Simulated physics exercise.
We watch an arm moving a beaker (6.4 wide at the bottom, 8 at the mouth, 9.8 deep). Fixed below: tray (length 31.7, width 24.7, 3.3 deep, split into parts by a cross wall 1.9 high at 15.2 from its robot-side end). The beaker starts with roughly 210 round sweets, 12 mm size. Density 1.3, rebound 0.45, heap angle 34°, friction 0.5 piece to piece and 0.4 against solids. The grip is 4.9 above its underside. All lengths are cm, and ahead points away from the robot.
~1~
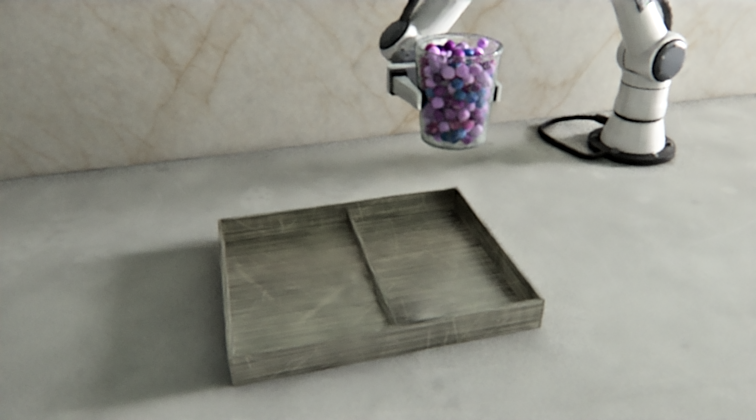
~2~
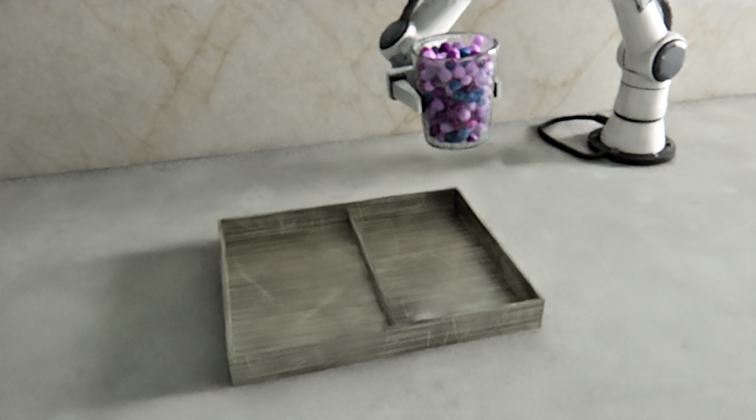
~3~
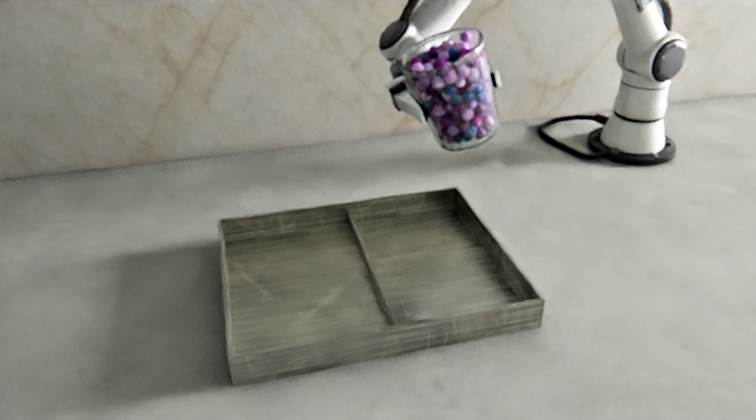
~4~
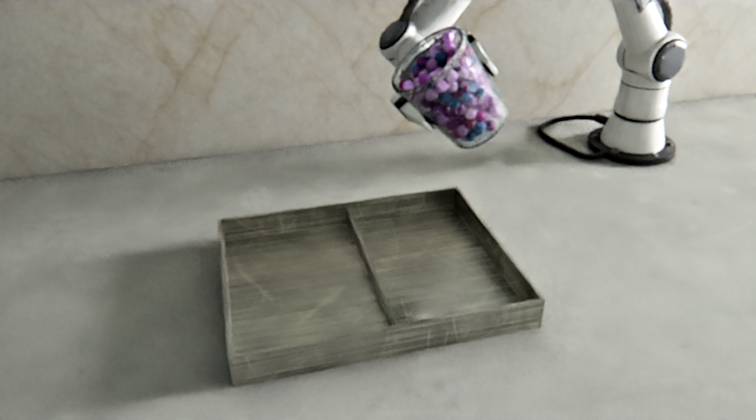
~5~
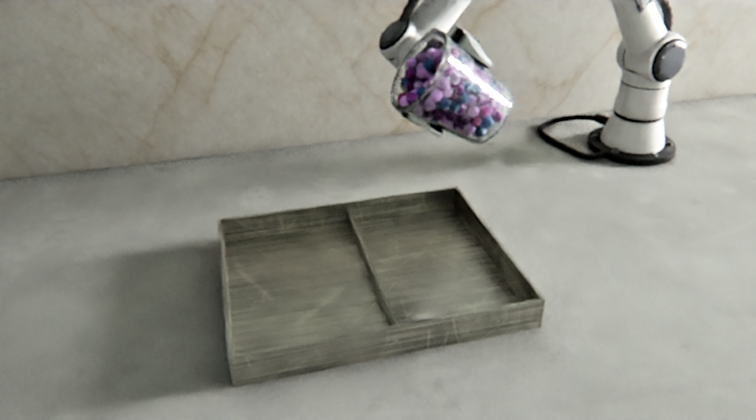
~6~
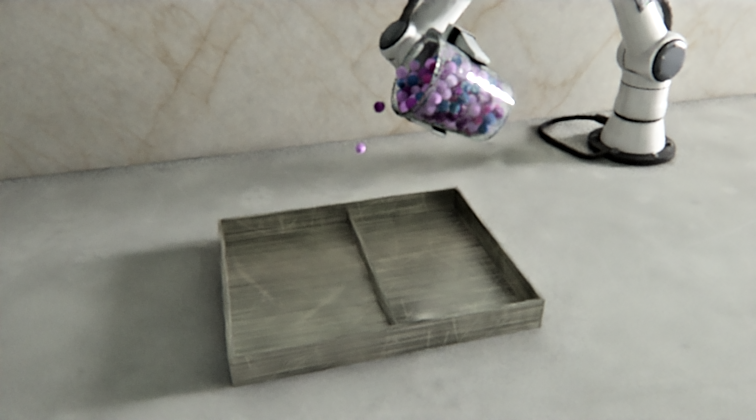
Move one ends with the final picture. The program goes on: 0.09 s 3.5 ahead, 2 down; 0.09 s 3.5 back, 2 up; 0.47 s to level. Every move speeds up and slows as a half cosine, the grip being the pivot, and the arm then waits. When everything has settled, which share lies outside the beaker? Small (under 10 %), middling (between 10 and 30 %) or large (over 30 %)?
Outside the beaker the share is middling, between 10 and 30 %.
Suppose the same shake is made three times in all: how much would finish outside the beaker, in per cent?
It would be near 35 per cent.
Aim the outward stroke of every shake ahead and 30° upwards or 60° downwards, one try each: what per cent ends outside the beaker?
About 60 and 10 per cent.
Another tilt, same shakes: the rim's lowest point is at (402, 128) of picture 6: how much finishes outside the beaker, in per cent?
Some 50 per cent.
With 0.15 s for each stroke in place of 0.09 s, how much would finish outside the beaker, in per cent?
It would be near 10 per cent.
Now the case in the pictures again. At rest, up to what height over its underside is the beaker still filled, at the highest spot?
Roughly 10.0 cm.
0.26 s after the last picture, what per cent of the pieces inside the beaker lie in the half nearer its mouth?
Roughly 50 per cent.
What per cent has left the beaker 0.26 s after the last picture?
Some 15 per cent.
Then, 0.26 s on, tilted 57° forward, highest piece 25 above the table; 179 in the beaker, 3 in the far-side part, 31 in flight or on a rim.
Then, 0.52 s on, tilted 11° forward, highest piece 27 above the table; 174 in the beaker, 29 in the far-side part, 8 in the robot-side part, 2 in flight or on a rim.
Then, 0.85 s on, level, highest piece 27 above the table; 174 in the beaker, 30 in the far-side part, 9 in the robot-side part.
Then, 1.90 s on, level, highest piece 27 above the table; 174 in the beaker, 30 in the far-side part, 9 in the robot-side part.
In the end, 174 in the beaker, 30 in the far-side part, 9 in the robot-side part. That is 18 % outside the beaker.
